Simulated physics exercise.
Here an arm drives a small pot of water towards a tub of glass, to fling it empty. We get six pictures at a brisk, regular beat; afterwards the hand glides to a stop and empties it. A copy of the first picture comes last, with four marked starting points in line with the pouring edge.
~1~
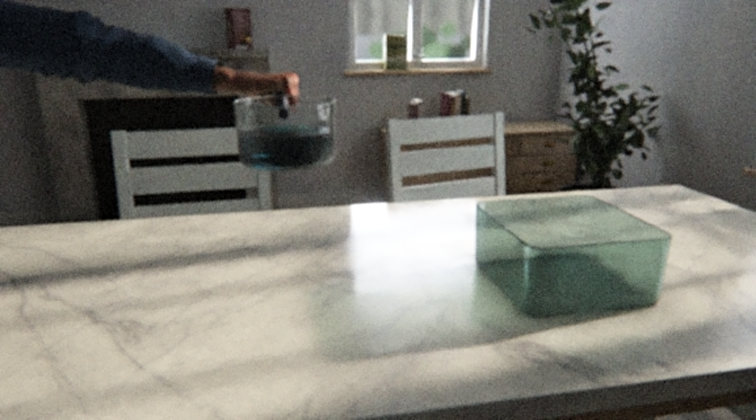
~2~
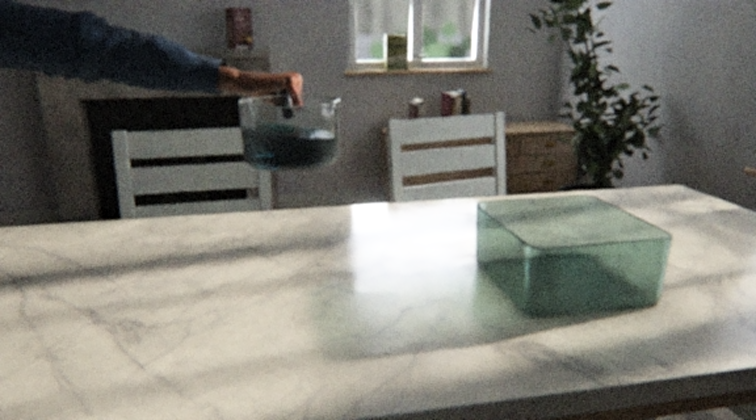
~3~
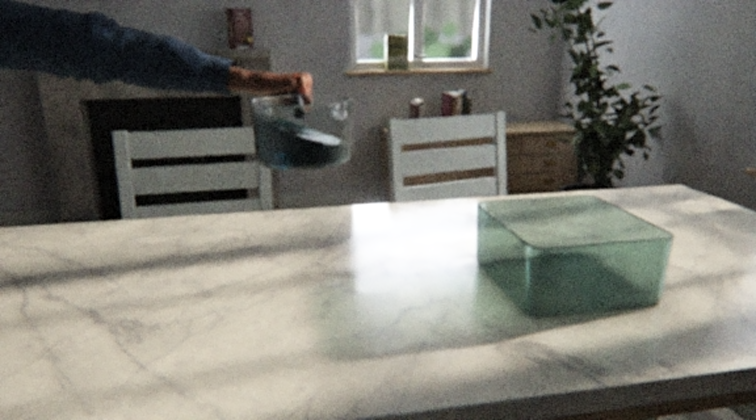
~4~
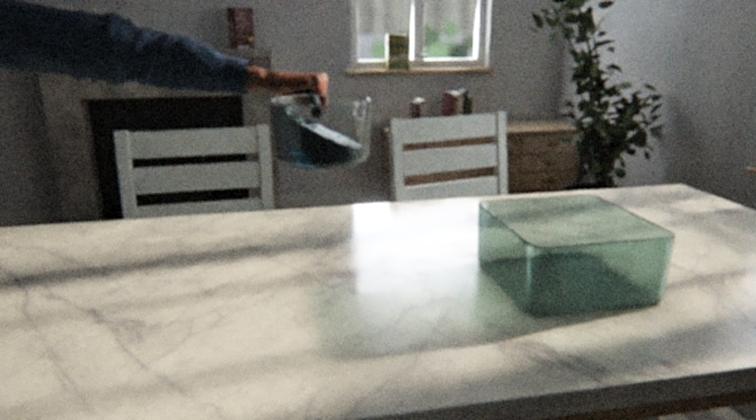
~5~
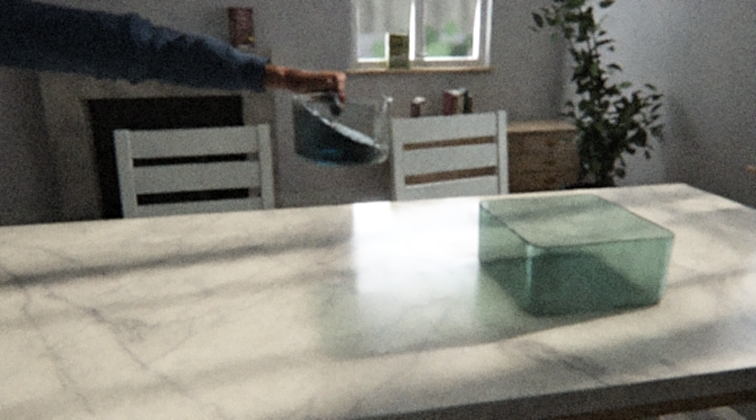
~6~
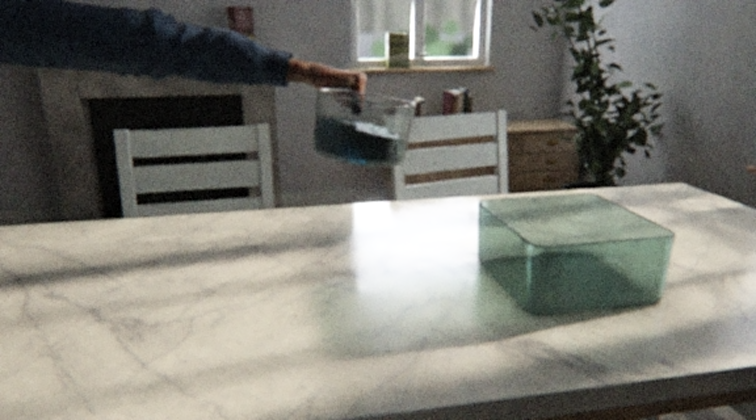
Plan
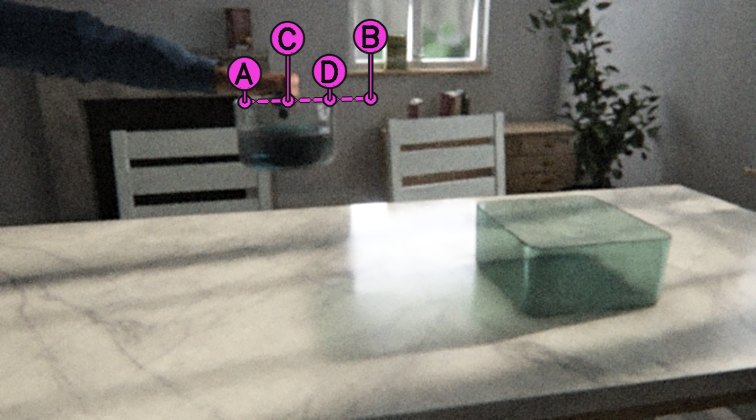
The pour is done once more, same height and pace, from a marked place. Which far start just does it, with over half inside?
B.
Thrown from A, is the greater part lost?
Yes, it does.
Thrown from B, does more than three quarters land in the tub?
No, less.
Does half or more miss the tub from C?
Yes, it does.
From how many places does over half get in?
One.
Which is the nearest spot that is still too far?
That is spot D.
On the marked copy, A at (244, 101); B at (370, 98); C at (287, 100); D at (329, 99).
For spot A, about 0 % lands in the tub, 100 % falls short.
For spot B, about 62 % lands in the tub, 32 % falls short and 6 % goes beside or beyond.
For spot C, about 11 % lands in the tub, 86 % falls short.
For spot D, about 36 % lands in the tub, 59 % falls short and 5 % goes beside or beyond.
